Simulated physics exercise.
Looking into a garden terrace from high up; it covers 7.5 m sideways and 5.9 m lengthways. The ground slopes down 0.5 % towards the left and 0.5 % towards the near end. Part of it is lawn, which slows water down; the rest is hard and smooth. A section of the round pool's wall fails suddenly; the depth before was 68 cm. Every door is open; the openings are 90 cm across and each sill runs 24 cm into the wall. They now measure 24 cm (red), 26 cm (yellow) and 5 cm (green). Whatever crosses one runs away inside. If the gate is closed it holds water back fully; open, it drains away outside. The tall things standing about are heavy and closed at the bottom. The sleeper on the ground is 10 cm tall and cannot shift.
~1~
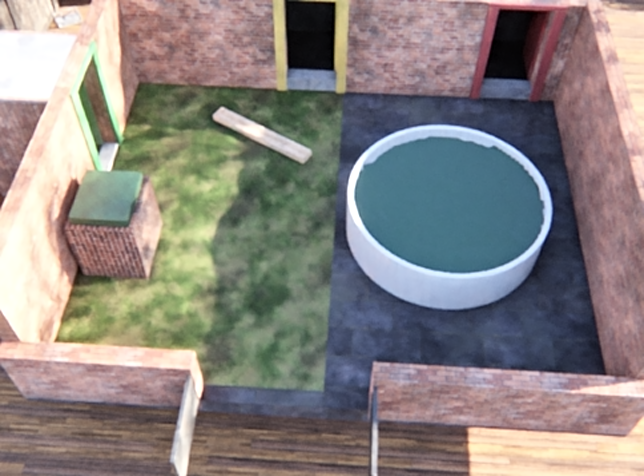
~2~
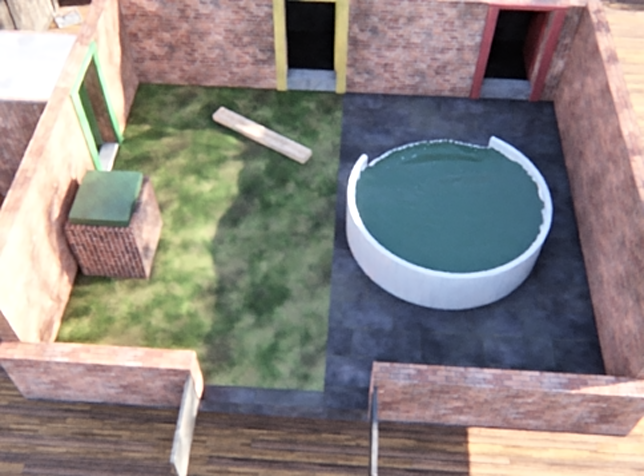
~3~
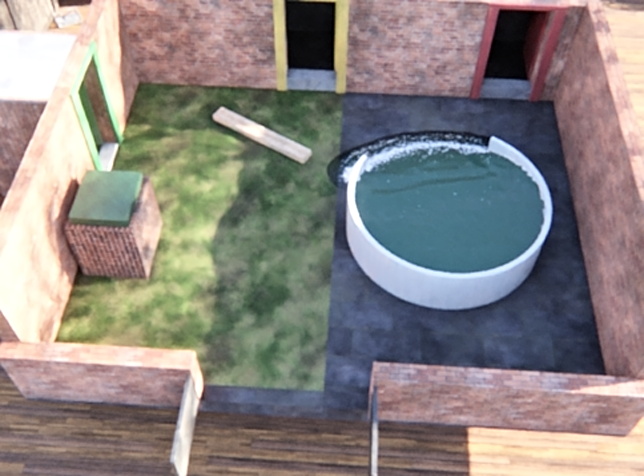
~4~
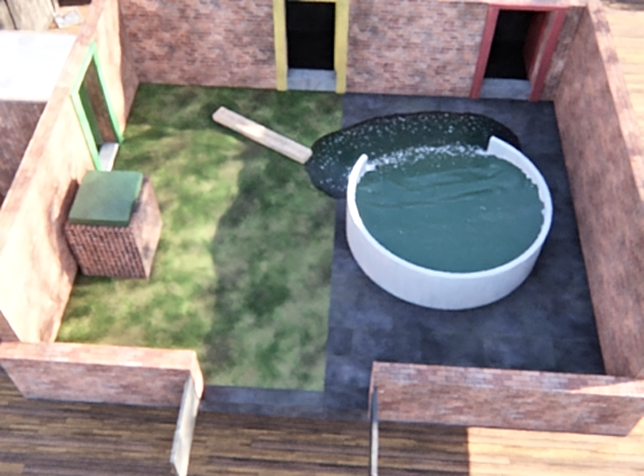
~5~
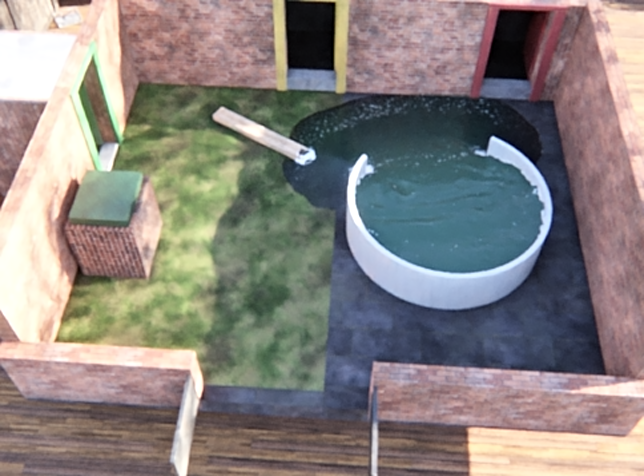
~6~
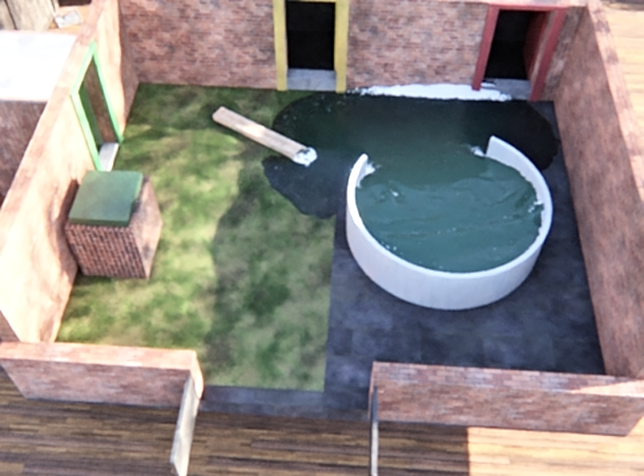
A round white-walled pool of dark green water stands on the dark paving at the right of a brick-walled garden terrace, seen from high above. Grass covers the left side, with a pale plank, a green-topped brick block and a green doorway, while yellow and red doorways open at the back. The pool's far wall gives way, and foaming water pours out, spreading across paving and grass, around the plank's end and up to the red doorway, while the camera stays still.
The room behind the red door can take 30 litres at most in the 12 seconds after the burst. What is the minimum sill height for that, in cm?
At least 21 cm or so.
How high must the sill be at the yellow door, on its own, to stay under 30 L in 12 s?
Roughly 22 cm at yellow.
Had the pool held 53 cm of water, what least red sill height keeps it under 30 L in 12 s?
About 15 cm.
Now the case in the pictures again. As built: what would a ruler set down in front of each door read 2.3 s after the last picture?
Depths in cm: Red 26, yellow 24, green 3.
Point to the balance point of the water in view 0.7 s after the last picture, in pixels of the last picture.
Near (425, 190).
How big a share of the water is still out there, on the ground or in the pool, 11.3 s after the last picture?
About 86 per cent.
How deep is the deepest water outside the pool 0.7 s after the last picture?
About 48 cm.
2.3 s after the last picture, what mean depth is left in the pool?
Some 24 cm.
Then, 0.7 s after the last picture water covers 25 % of the floor, deepest (48 cm) near (397, 98); 23 cm at the red door, 1 litre in over its 24 cm sill.
Then, 2.3 s after the last picture water covers 45 % of the floor, deepest (38 cm) near (138, 87); 26 cm at the red door, 8 litres in over its 24 cm sill.
Then, 11.3 s after the last picture water covers 95 % of the floor, deepest (15 cm) near (44, 374); 7 cm at the red door, 14 litres in over its 24 cm sill.
At the red door as built, the water peaked near 26 cm, 2.3 s after the last picture.
Run again over the same 12 s with other heights there, 67 litres in over 17.5 cm, 16 litres over 23.5 cm. The limit of 30 litres is kept from about 21 cm up.
